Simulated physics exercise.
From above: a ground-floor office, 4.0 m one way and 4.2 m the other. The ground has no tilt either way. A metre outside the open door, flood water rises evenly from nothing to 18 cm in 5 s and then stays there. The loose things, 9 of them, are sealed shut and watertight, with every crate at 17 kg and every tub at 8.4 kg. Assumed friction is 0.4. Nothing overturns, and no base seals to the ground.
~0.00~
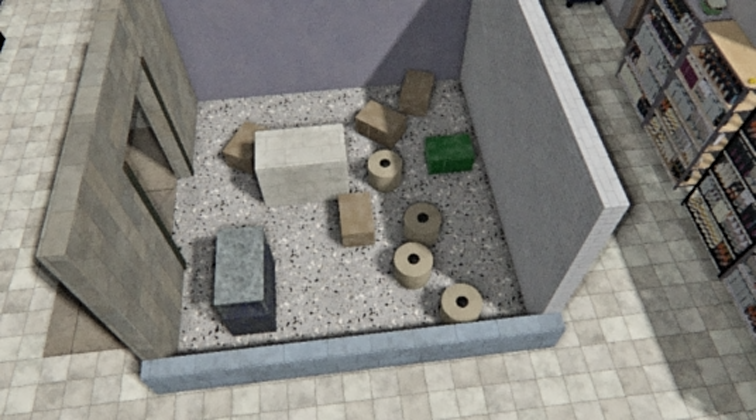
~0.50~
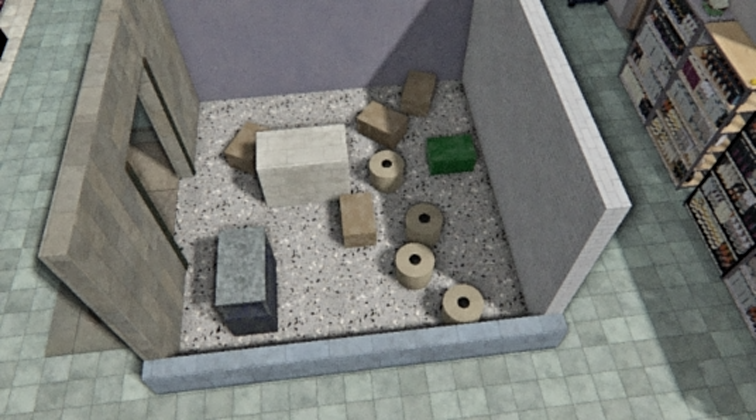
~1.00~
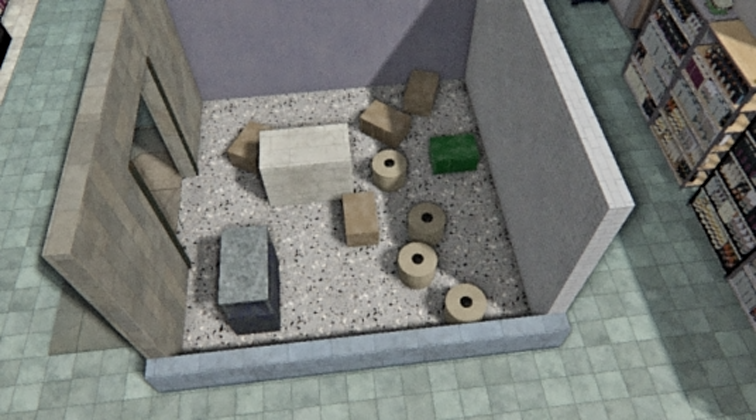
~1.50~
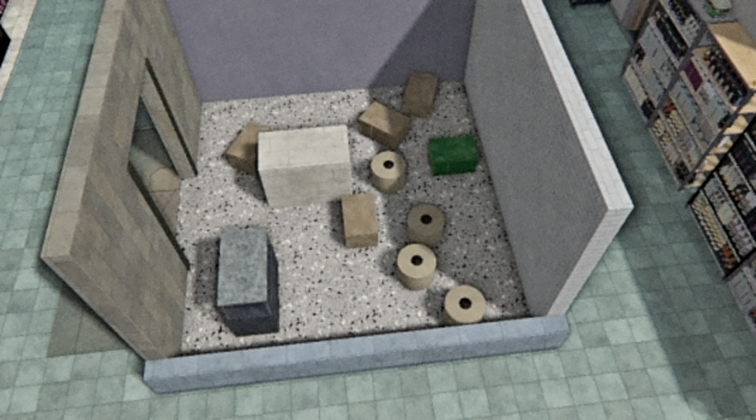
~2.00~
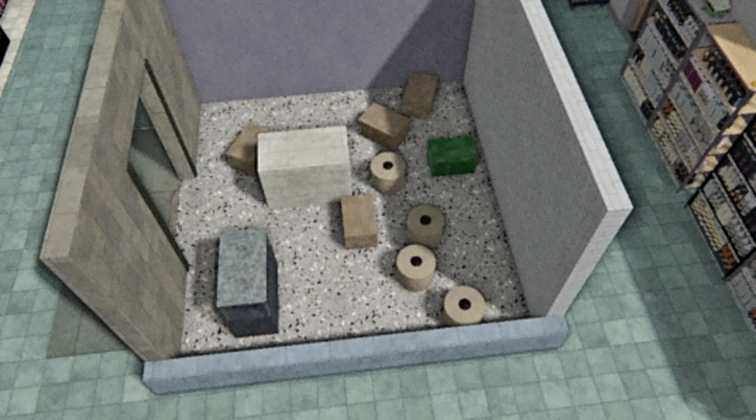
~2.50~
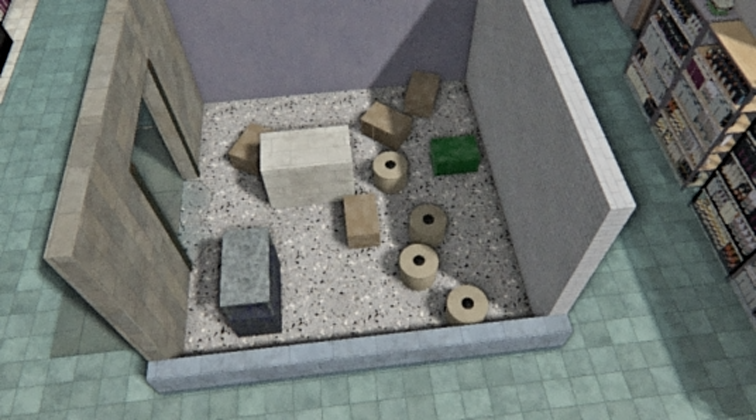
In a small walled room seen from above, wooden boxes, a green crate and round tubs sat still on the speckled floor, while a faint patch of water appeared just inside the doorway on the left.
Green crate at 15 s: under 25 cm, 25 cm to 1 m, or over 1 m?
Result: Long displacement.
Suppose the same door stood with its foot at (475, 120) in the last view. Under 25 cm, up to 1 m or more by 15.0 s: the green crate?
Result for the green crate: Negligible displacement.
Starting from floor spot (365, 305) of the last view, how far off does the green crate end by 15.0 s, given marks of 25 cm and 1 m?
Looks like it is pushed slightly.
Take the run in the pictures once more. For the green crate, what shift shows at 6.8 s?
About 0 cm by then.
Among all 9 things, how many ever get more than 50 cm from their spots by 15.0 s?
Count: 8.
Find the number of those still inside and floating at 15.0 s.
At that instant the tally stands at 9.
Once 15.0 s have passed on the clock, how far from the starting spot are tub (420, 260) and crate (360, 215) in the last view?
One is off by 150 cm, the other by 100 cm, in the order asked.
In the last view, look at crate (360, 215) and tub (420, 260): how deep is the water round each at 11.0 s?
Depth approx. 9 cm / 9 cm.
After 3.5 s the green crate is near (455, 148), 0.0 m from its start, aground; 0 afloat.
After 6.8 s the green crate is near (455, 148), 0.0 m from its start, aground; 0 afloat.
After 11.0 s the green crate is near (447, 137), 0.2 m from its start, afloat; 7 afloat.
After 15.0 s the green crate is near (316, 122), 1.9 m from its start, afloat; 9 afloat.
